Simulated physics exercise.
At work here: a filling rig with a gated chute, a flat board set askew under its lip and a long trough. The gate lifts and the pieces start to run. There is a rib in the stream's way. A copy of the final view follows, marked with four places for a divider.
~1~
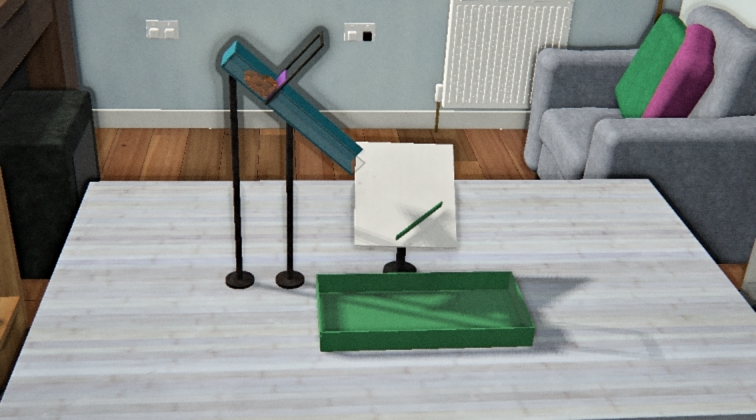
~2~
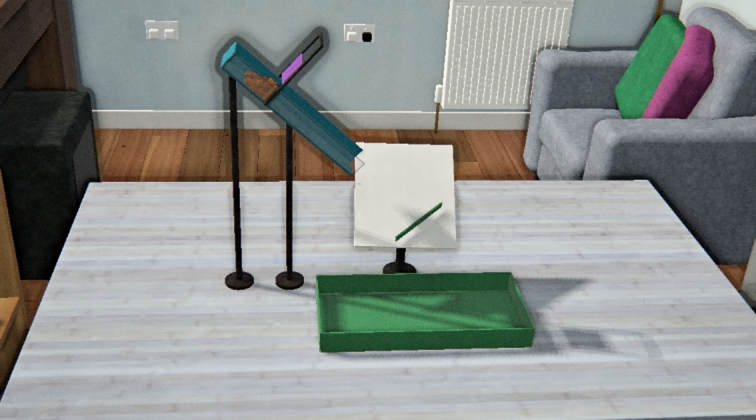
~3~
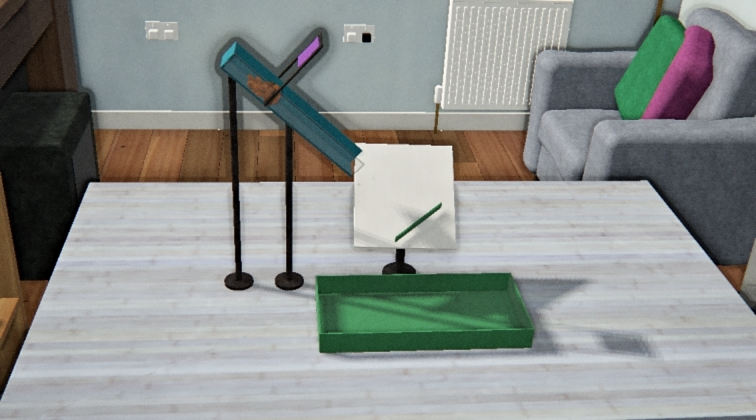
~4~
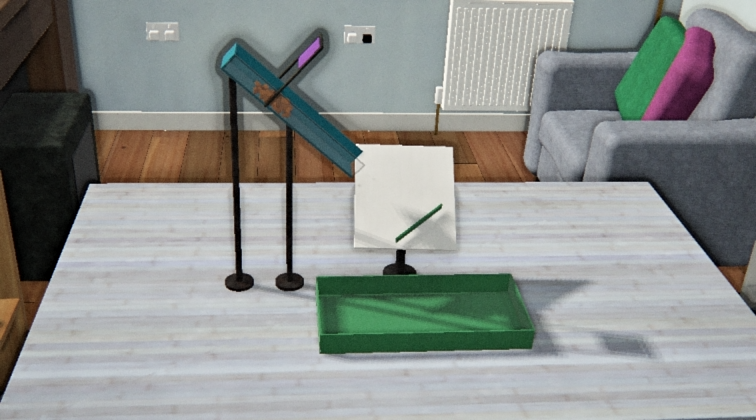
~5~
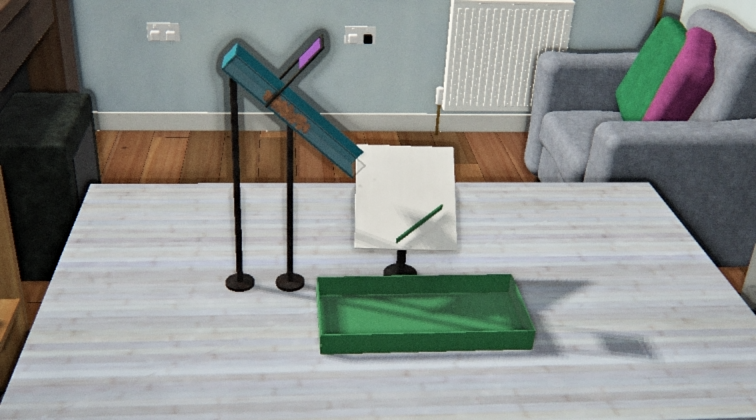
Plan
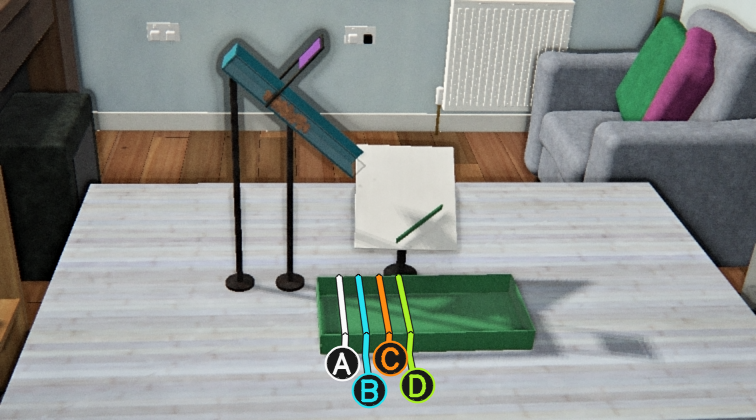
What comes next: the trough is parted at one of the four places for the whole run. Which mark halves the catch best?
It is C.
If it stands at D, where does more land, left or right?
More lands on the left.
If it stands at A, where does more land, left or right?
More lands on the right.
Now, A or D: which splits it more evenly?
Here it is line D.
On the marked copy, line A crosses the front rim at (345, 334); line B crosses the front rim at (366, 334); line C crosses the front rim at (389, 333); line D crosses the front rim at (410, 333).
Choosing A, of what is caught, none at all on the left of the divider, the whole lot on the right.
Choosing B, of what is caught, a small share on the left of the divider, all but a few on the right.
Choosing C, of what is caught, close to half on the left of the divider, close to half on the right.
Choosing D, of what is caught, the bulk on the left of the divider, close to a quarter on the right.
